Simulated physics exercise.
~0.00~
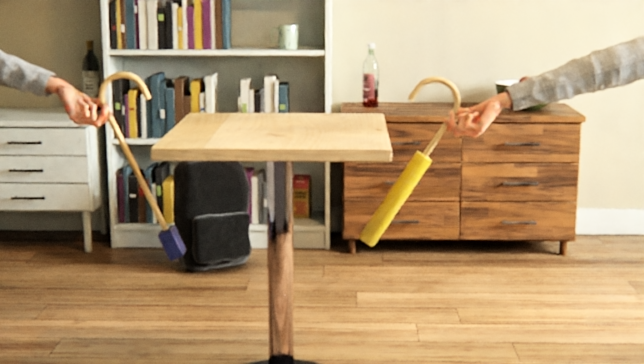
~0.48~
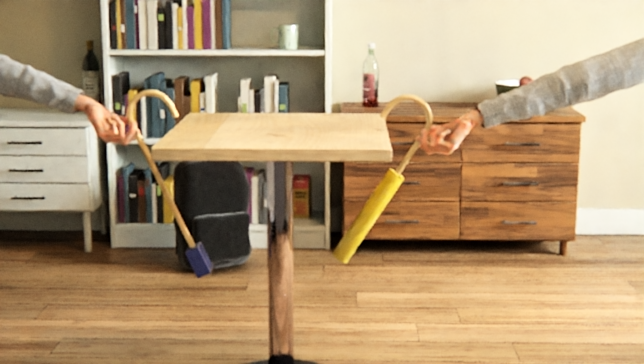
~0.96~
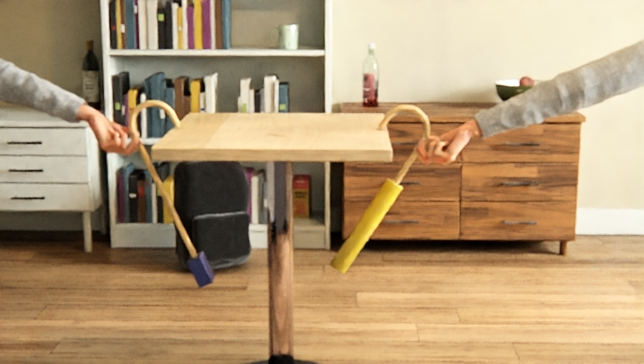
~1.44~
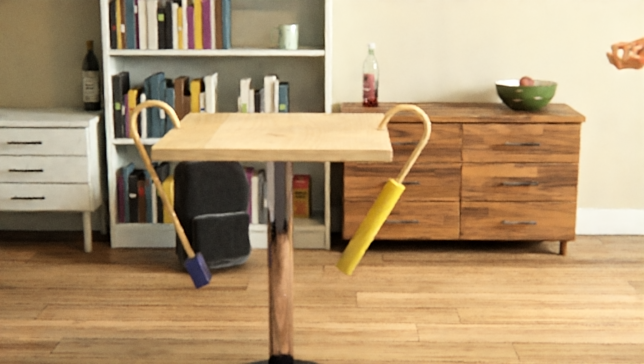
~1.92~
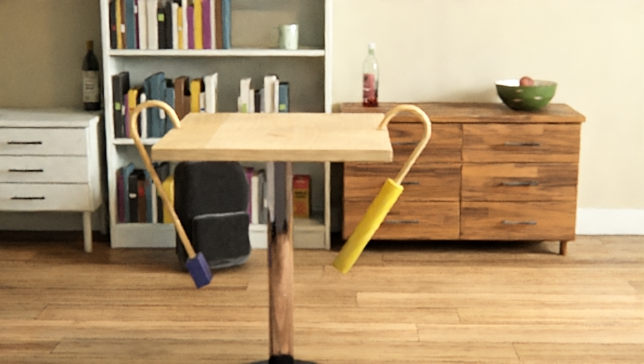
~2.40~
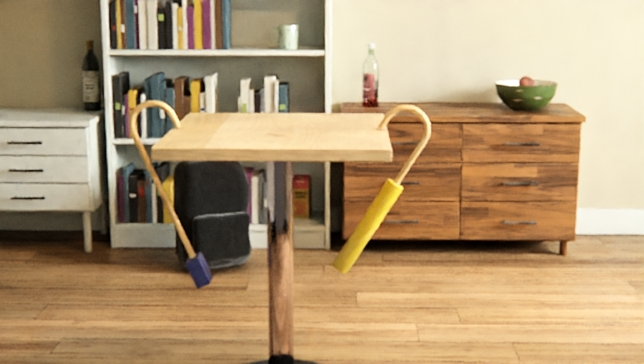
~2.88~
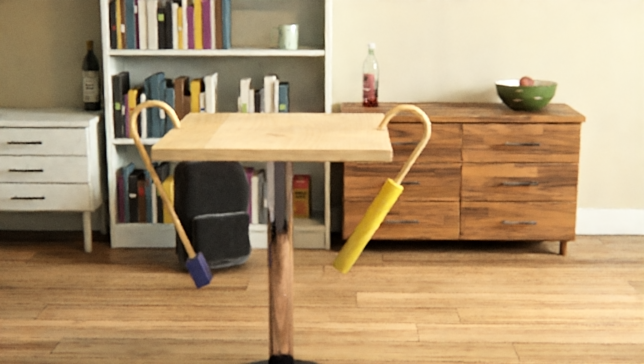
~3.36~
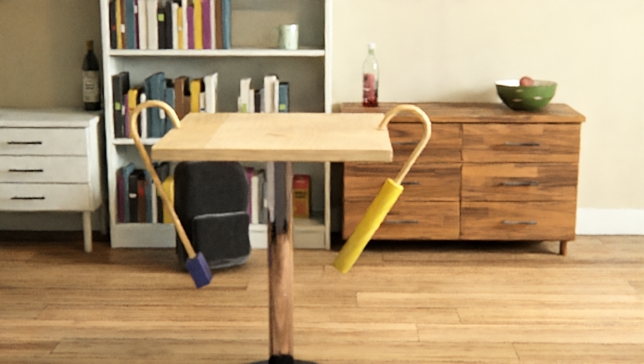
Two hands in grey sleeves reach in from the left and right, holding things by their curved handles beside a pale wooden table, seen from the front by a still camera. The left hand holds a blue brush, and the right one holds a yellow umbrella. Behind stand a bookshelf, a dark backpack, a white cabinet and a brown dresser. The hands move both things inward and lower their handles onto the table's opposite edges. Then they let go and withdraw, revealing a green bowl on the dresser. The brush and umbrella stay hooked, hanging still at a slant.
